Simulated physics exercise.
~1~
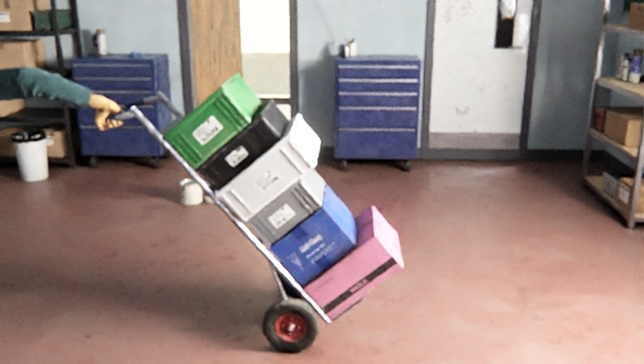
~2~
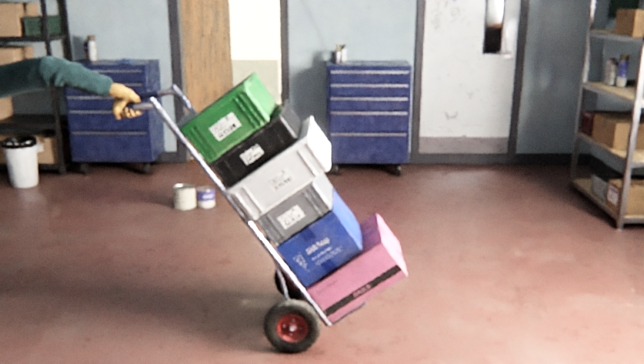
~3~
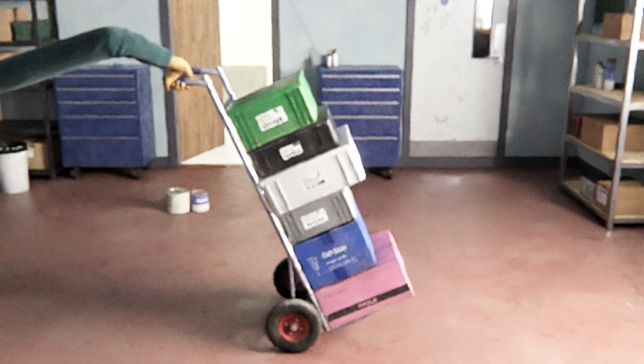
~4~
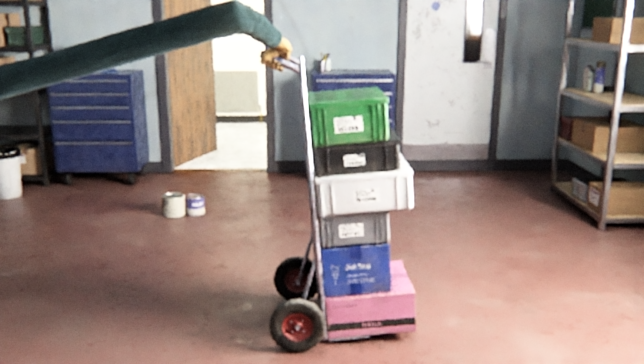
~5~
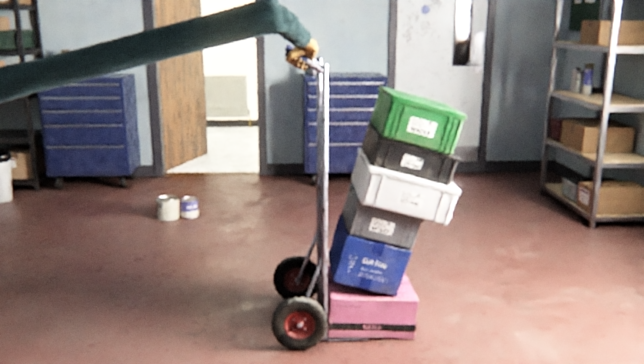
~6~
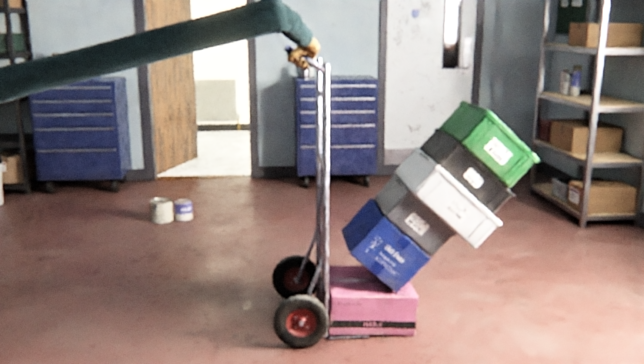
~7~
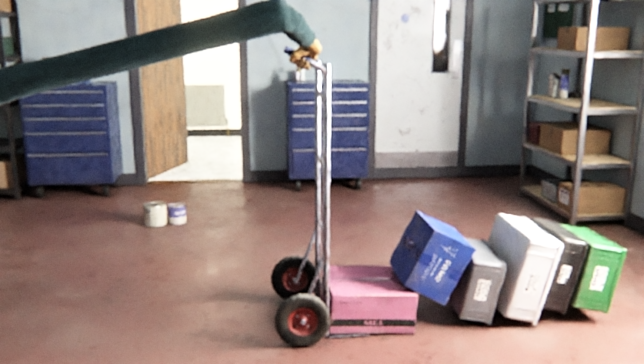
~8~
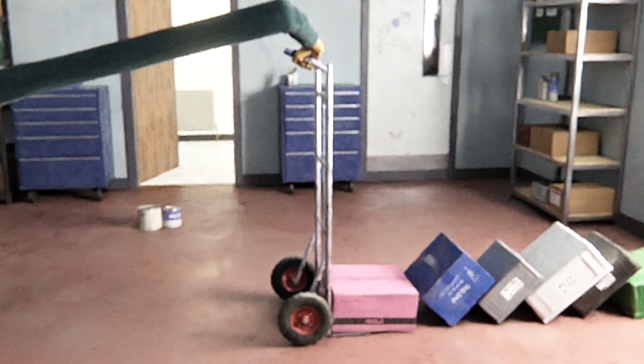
A sack truck stacked with a pink box, a blue parcel, and grey, white, black and green totes leans back toward the left in a workshop with a reddish floor, seen from the side. A long green-sleeved arm with a yellow glove grips its handle, with blue drawer cabinets behind and shelving at right. The arm swings the truck upright, and the stack above the pink box keeps tipping to the right. The totes and blue parcel topple onto the floor, ending in a leaning row, while the pink box stays by the upright truck, still held.
